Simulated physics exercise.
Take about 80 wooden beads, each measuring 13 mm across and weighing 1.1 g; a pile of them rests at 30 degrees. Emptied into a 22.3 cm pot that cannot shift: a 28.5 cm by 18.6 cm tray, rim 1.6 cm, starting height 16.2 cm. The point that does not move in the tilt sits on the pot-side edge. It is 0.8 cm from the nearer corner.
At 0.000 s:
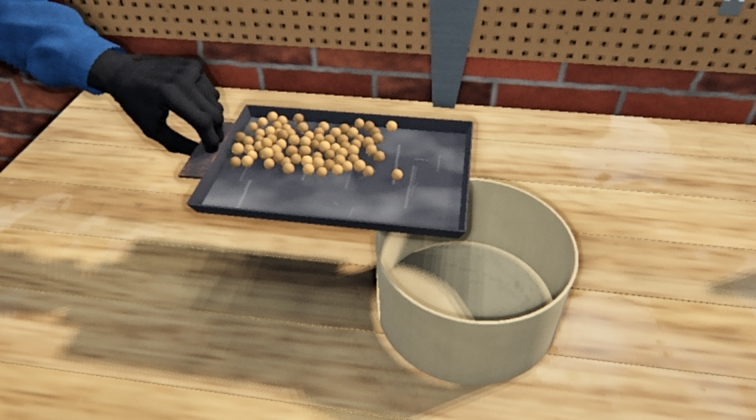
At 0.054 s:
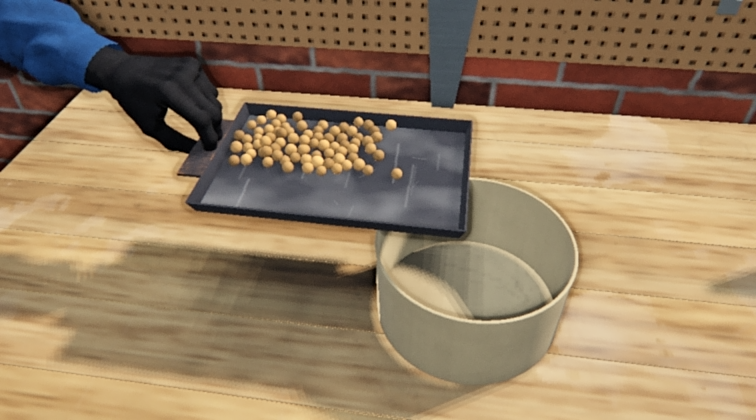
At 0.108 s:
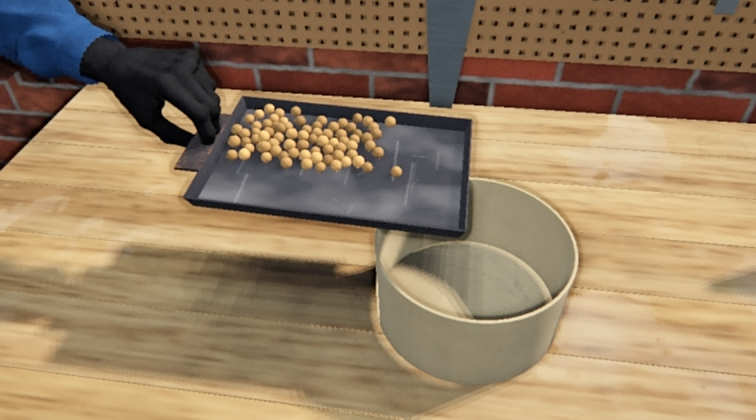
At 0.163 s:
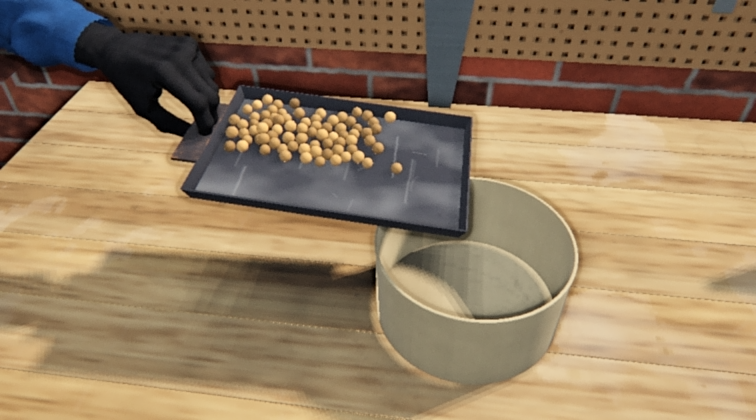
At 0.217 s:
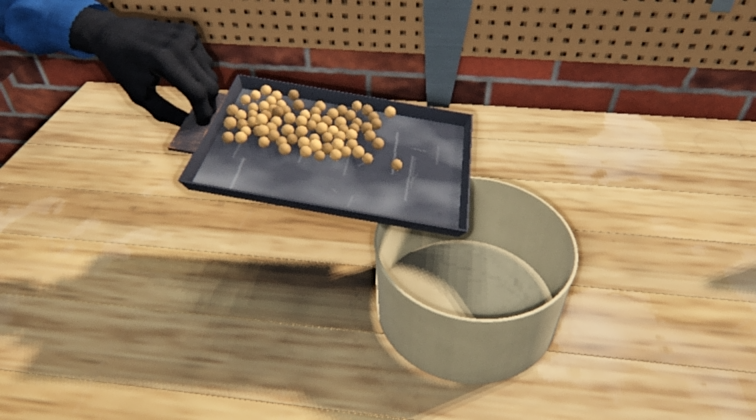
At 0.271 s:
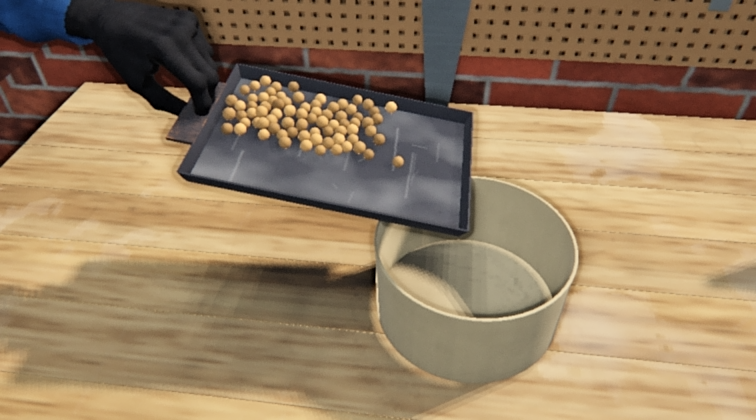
On a wooden workbench, a black-gloved hand raising the left end of a dark tray of wooden beads beside a round pot.
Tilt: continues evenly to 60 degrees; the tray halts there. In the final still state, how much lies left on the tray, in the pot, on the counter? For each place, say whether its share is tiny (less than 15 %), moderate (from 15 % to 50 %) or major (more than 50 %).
Shares - tray: Major, pot: Moderate, counter: Tiny.
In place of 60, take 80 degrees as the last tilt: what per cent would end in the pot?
Near 100 %, then.
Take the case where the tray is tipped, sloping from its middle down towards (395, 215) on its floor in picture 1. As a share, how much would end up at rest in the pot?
Roughly 25 per cent.
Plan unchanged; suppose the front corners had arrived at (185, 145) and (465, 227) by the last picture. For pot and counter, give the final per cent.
The pot gets 65 and the counter 5.
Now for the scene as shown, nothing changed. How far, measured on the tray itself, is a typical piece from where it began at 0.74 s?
Roughly 16 cm.
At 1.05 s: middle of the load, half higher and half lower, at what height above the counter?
About 20 centimetres.
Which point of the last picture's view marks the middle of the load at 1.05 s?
Look near (467, 189) in the last picture.
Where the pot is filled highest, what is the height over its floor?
It reaches roughly 1.5 cm.
After 0.74 s, tilt 34 degrees; the tray holds 100 %, the pot 0 %.
Then, at 1.05 s, tilt 50 degrees; the tray holds 80 %, the pot 20 %.
Then, at 1.46 s, tilt 60 degrees; the tray holds 65 %, the pot 30 %.
In the end, at 2.4 s, tray 65 %, pot 35 %, counter 0 %.
